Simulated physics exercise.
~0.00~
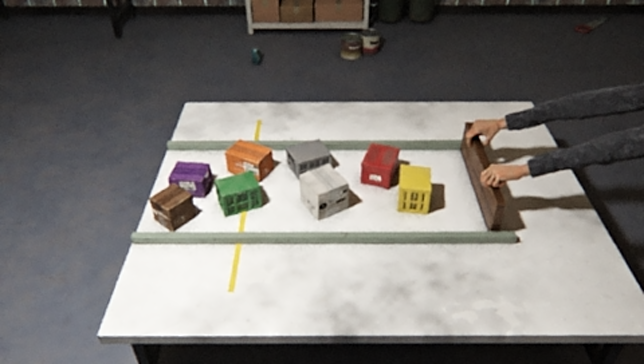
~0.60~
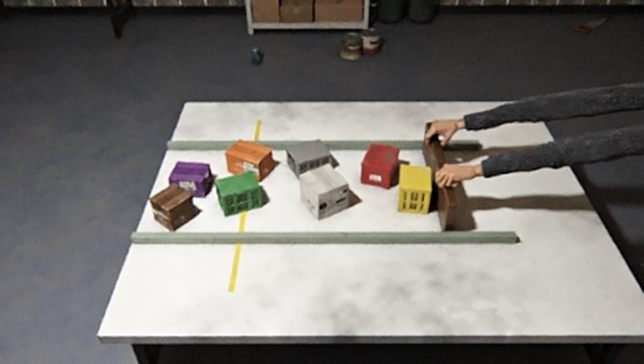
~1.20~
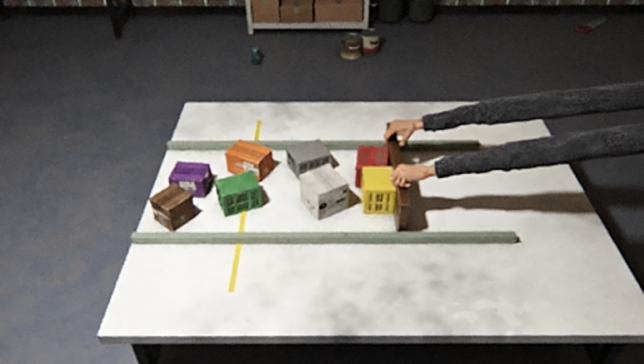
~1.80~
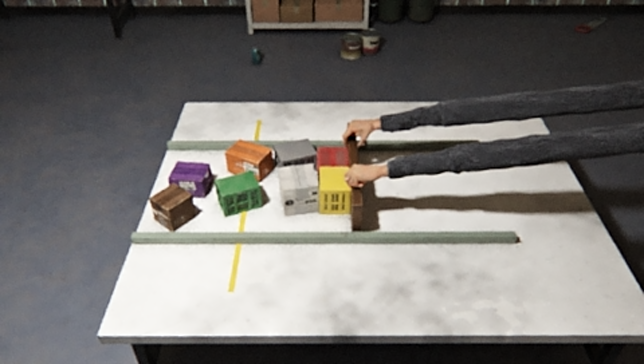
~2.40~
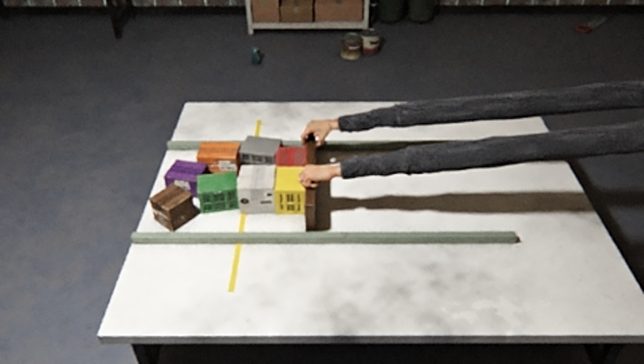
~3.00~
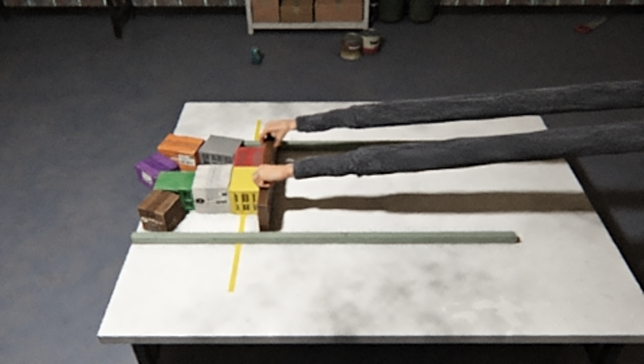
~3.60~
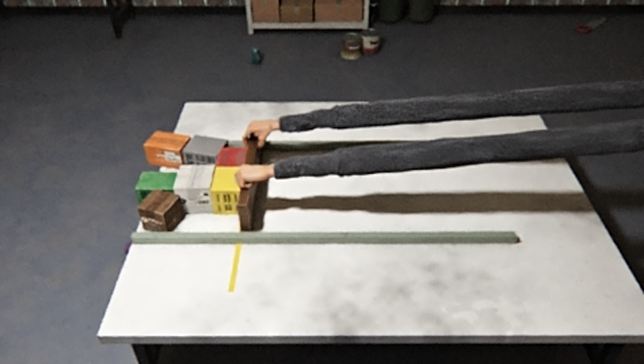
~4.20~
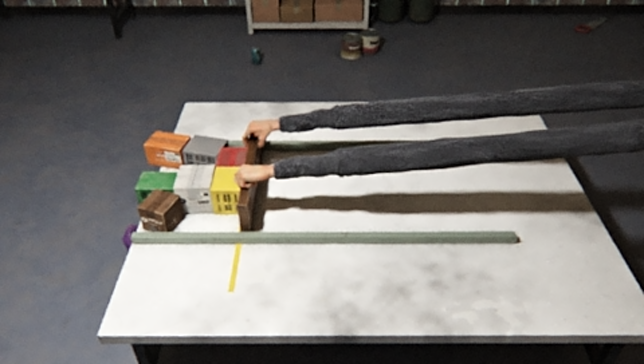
Two hands in dark sleeves hold a brown plank upright at the right of a white table, seen from above in a dim room. Ahead, between two greenish rails, sit yellow, red, white, grey, green, orange, purple and brown boxes, with a yellow tape line beneath. The plank slides left, meeting the yellow box, then the red, and packs them against the white and grey ones. The whole cluster is shoved past the tape toward the left edge. The purple box drops off, and the plank stops near the tape with the others bunched at the edge, the brown one tilted.
